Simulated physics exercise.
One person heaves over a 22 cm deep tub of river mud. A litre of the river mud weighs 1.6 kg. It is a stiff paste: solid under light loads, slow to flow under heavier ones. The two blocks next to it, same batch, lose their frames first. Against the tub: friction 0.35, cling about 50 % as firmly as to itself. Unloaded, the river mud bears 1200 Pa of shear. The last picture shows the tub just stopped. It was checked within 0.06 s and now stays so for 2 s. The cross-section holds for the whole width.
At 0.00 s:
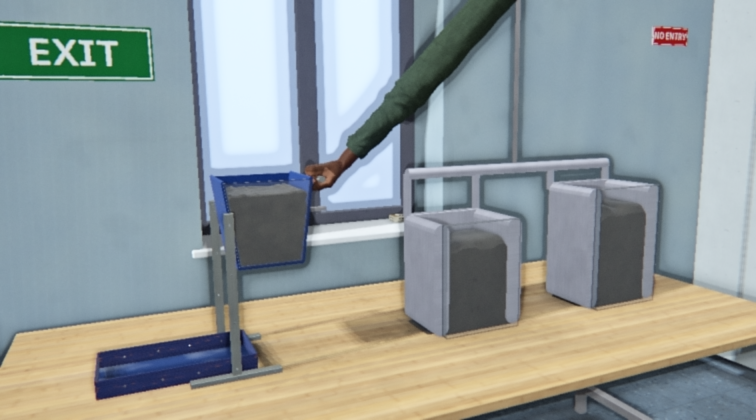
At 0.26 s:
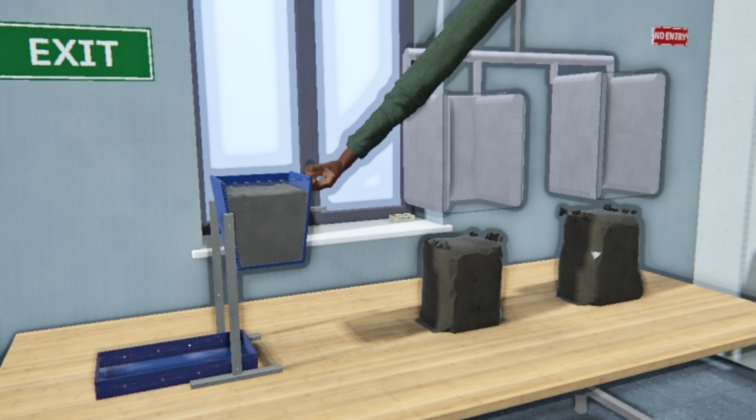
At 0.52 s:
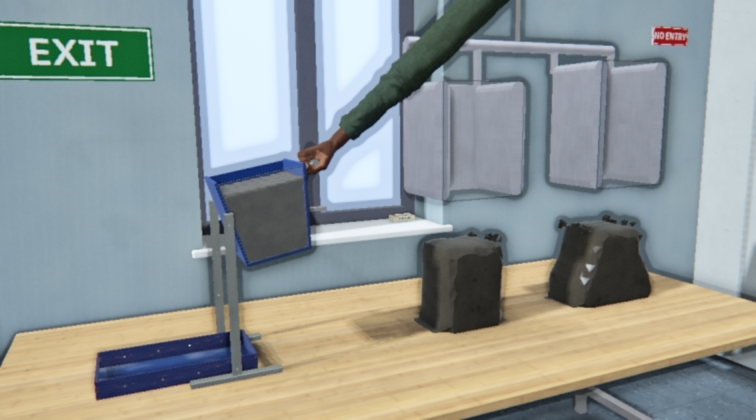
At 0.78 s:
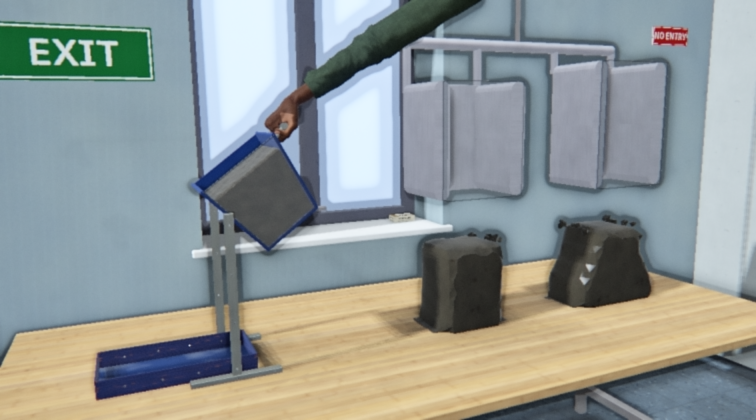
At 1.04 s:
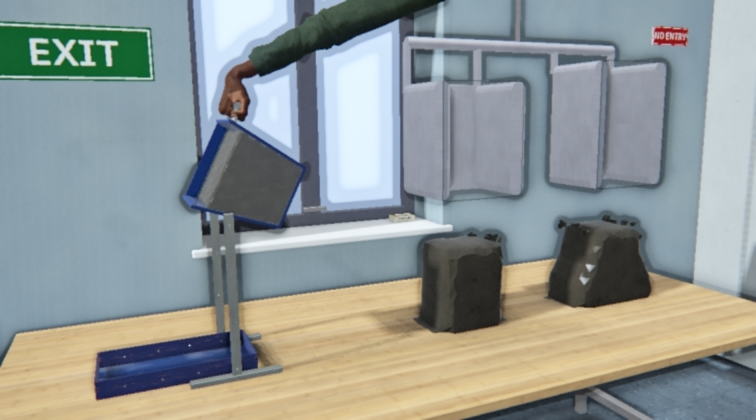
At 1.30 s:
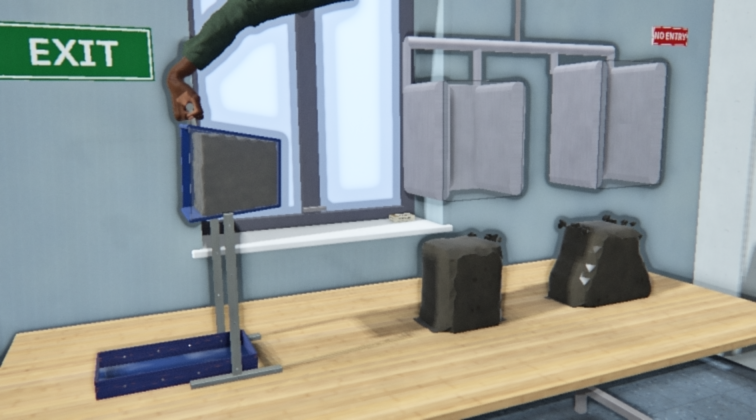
In the video, two gray molds lift off dark mud blocks, and the right block slumps and widens; then a green-sleeved arm tilts a mud-filled blue tub leftward on its stand onto its side, the mud staying inside.
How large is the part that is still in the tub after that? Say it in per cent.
The part that is still in the tub after that is near 100 %.
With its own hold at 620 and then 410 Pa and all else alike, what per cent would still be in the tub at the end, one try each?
In turn about 55 %, 40 %.
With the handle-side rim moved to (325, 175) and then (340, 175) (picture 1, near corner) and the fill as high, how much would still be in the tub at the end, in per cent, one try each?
In that order: 100 %, 45 %.
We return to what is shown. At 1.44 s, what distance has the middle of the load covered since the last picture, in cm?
Roughly 0 cm.
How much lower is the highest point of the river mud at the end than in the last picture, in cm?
About 0 cm.
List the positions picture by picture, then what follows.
The first frame shows handle-side rim at (310, 178), tilt 0 degrees; highest point of the river mud at (296, 192); test blocks 29 cm, 36 cm high (left to right).
The second frame shows handle-side rim at (310, 178), tilt 0 degrees; highest point of the river mud at (296, 192); test blocks 28 cm, 33 cm high (left to right).
The third frame shows handle-side rim at (302, 165), tilt 10 degrees; highest point of the river mud at (297, 180); test blocks 28 cm, 28 cm high (left to right).
The fourth frame shows handle-side rim at (272, 136), tilt 37 degrees; highest point of the river mud at (275, 151); test blocks 28 cm, 28 cm high (left to right).
The fifth frame shows handle-side rim at (229, 123), tilt 64 degrees; highest point of the river mud at (244, 134); test blocks 28 cm, 28 cm high (left to right).
The sixth frame shows handle-side rim at (189, 129), tilt 88 degrees; highest point of the river mud at (208, 135); test blocks 28 cm, 28 cm high (left to right).
By 1.44 s, the tub is at 88 degrees and holds 100 %.
By 1.61 s, the tub is at 88 degrees and holds 100 %.
By 1.78 s, the tub is at 88 degrees and holds 100 %.
By 1.95 s, the tub is at 88 degrees and holds 100 %.
By 3.30 s, at the end, the tub is at 88 degrees and holds 100 %.
